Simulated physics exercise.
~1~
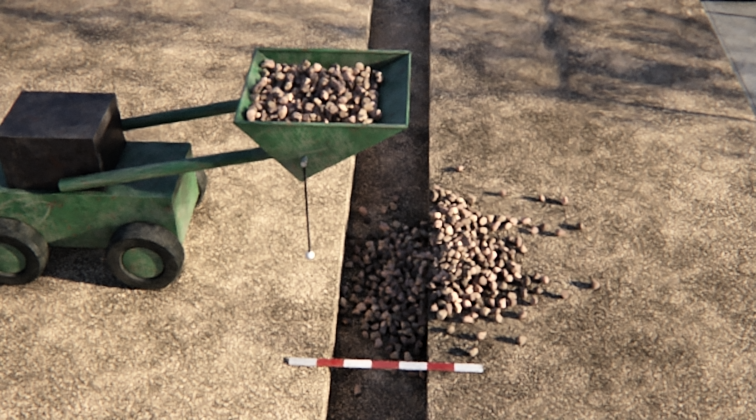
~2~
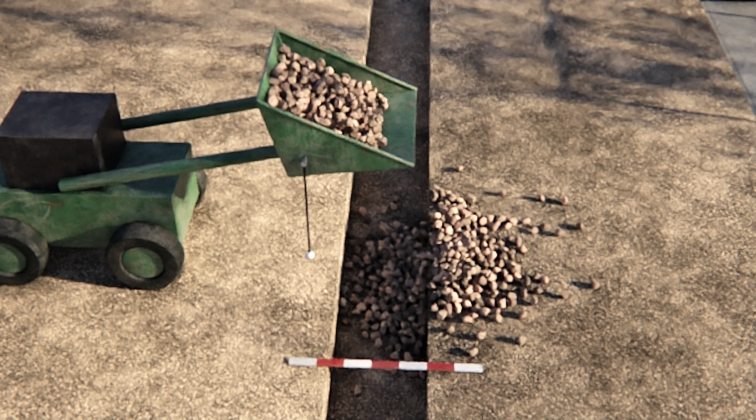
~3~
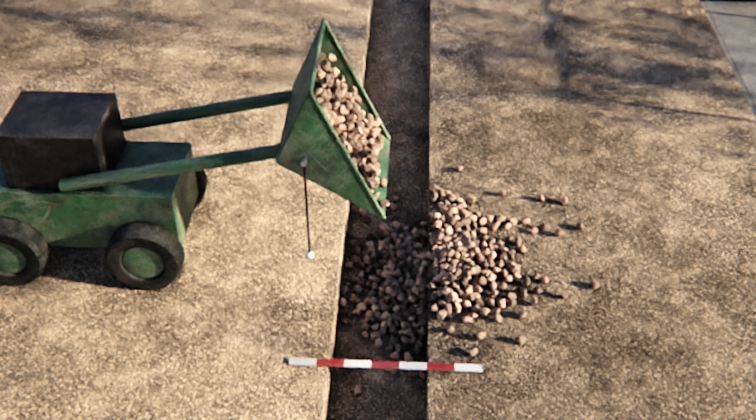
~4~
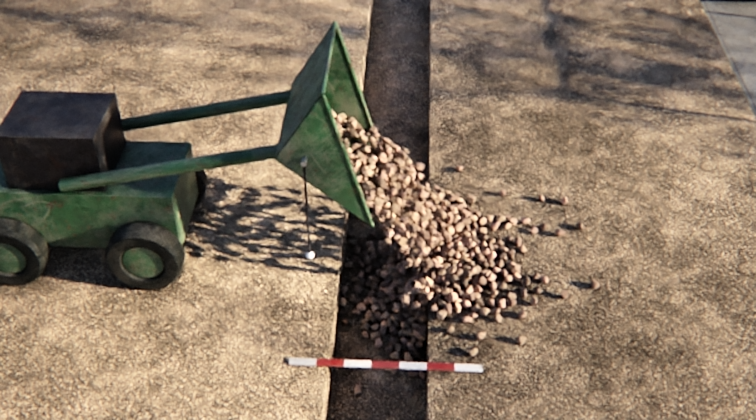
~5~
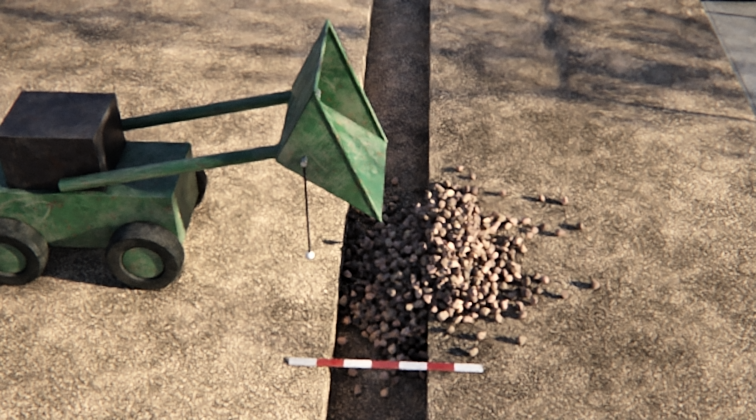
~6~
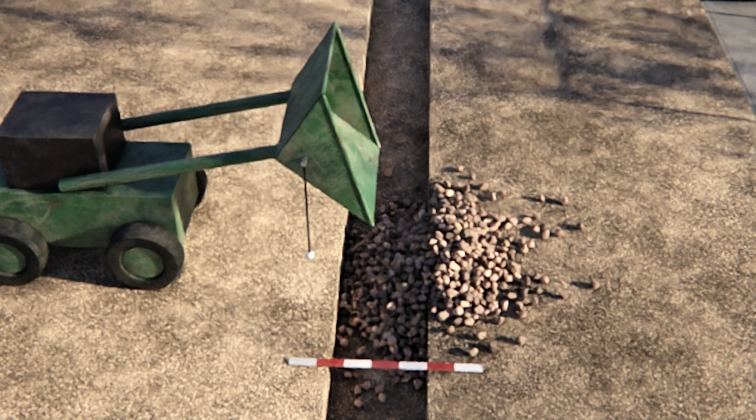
To begin with, a small green loader with a dark box on its back stands left of a narrow trench, its raised bucket full of brown stones. An earlier heap already lies partly in the trench and partly on the ground to the right, behind a red and white staff. The bucket tips steeply forward, the stones still held inside. Then they pour out in a thick stream over the heap. The bucket rocks back slightly and forward again, and ends empty and steeply tilted above a larger pile straddling the trench's right edge.
